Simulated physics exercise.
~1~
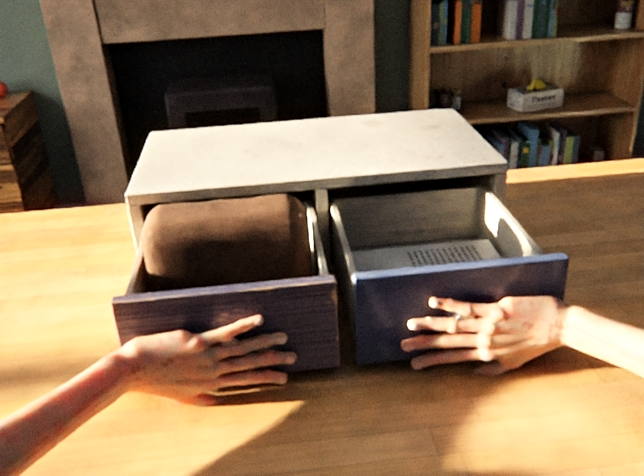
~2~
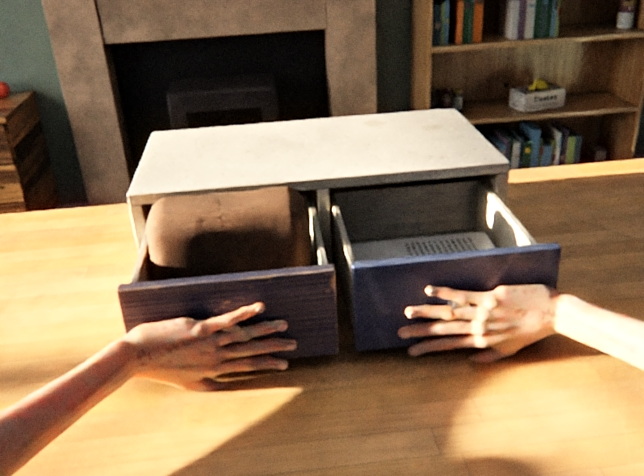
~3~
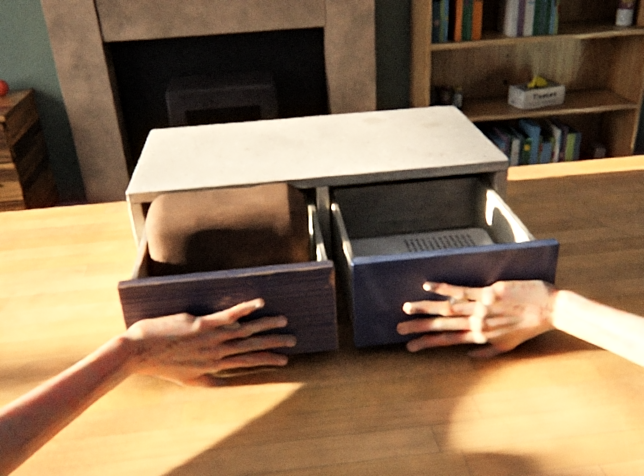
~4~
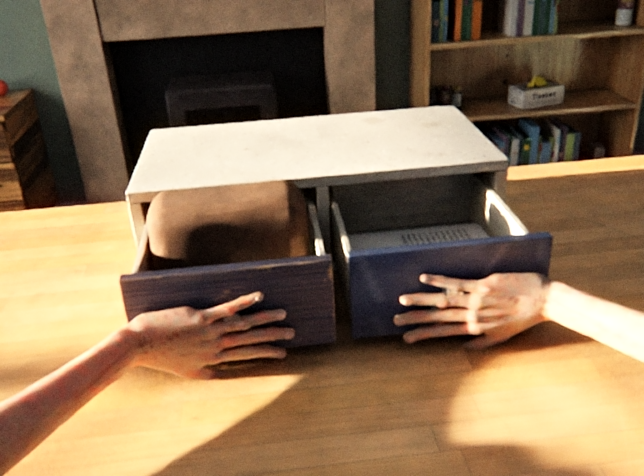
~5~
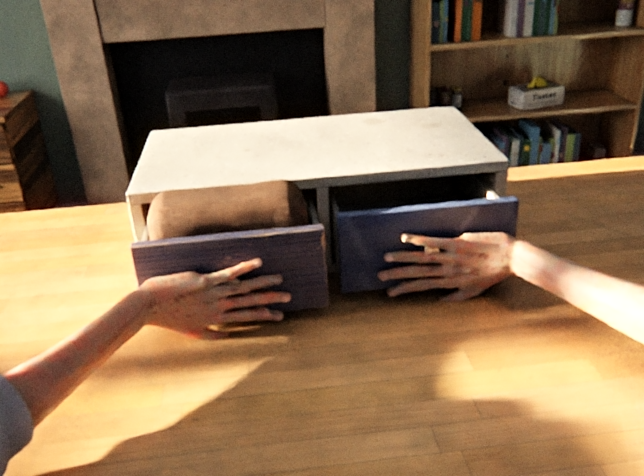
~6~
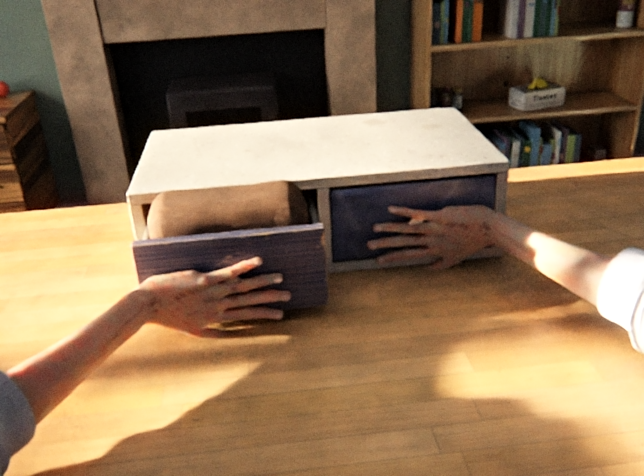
Two drawers being pushed in by hands, the right closing flush while the left, holding a bulky brown loaf, stays partly open.
